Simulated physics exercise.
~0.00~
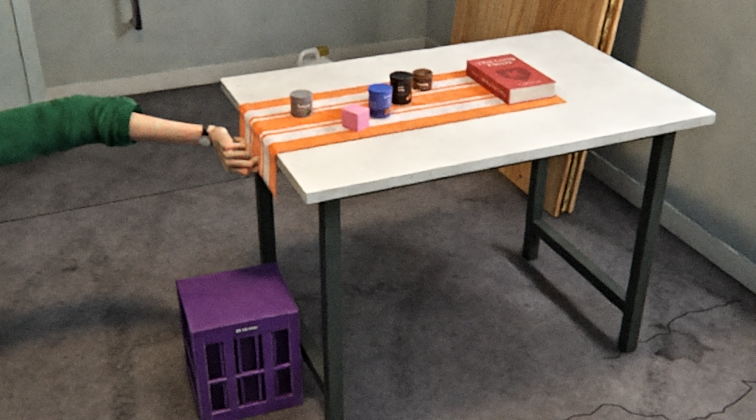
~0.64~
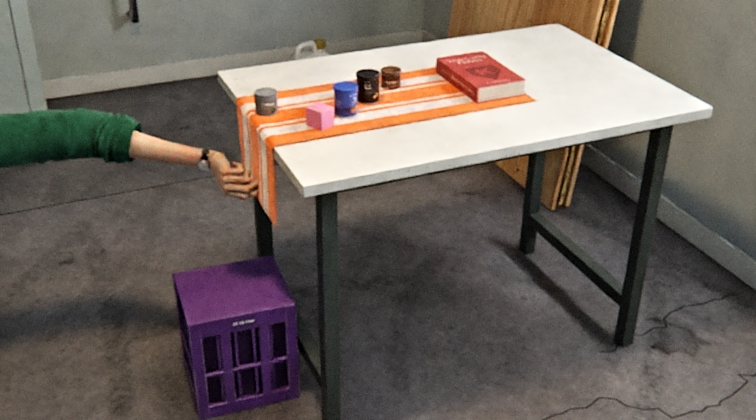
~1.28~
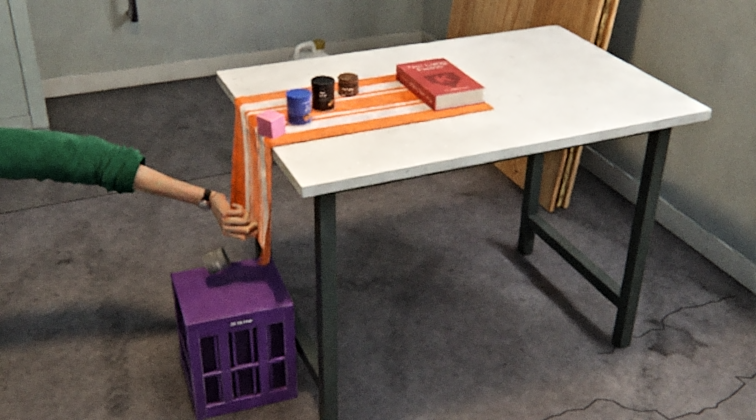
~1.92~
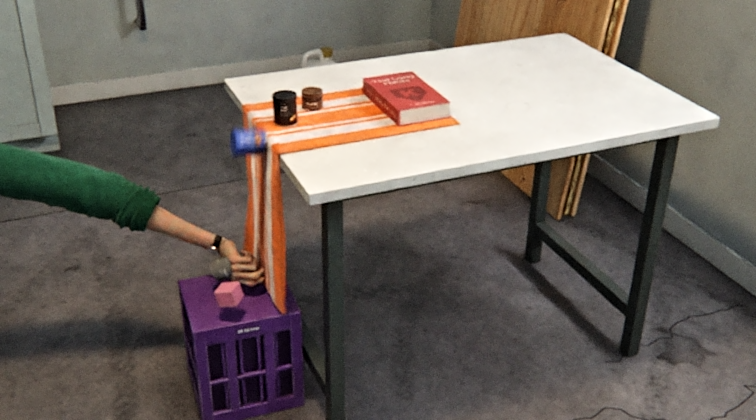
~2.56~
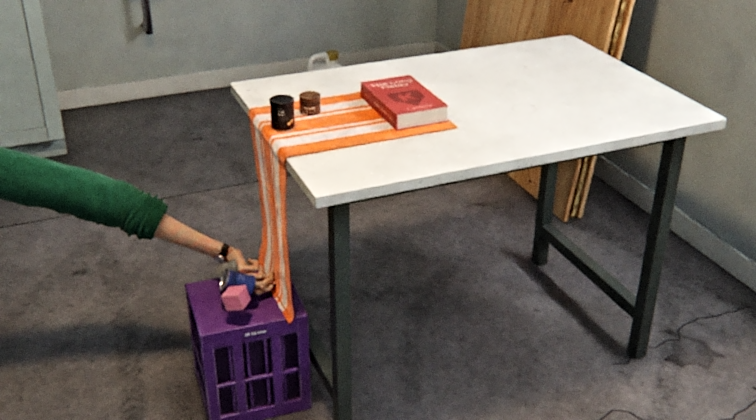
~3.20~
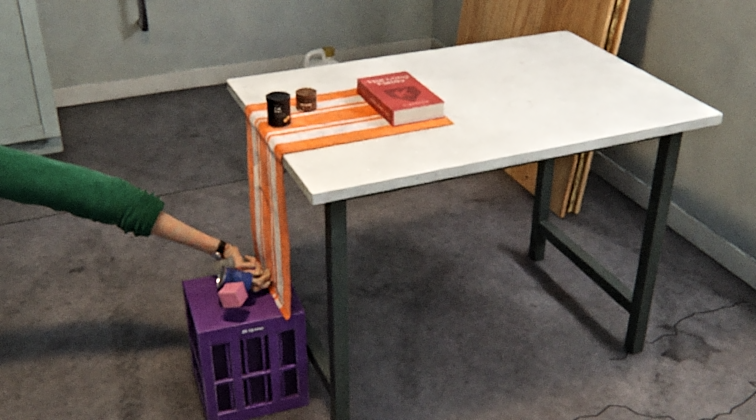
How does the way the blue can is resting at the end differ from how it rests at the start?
At the start the blue can stands upright on the runner, but at the end it lies on its side on the purple crate.
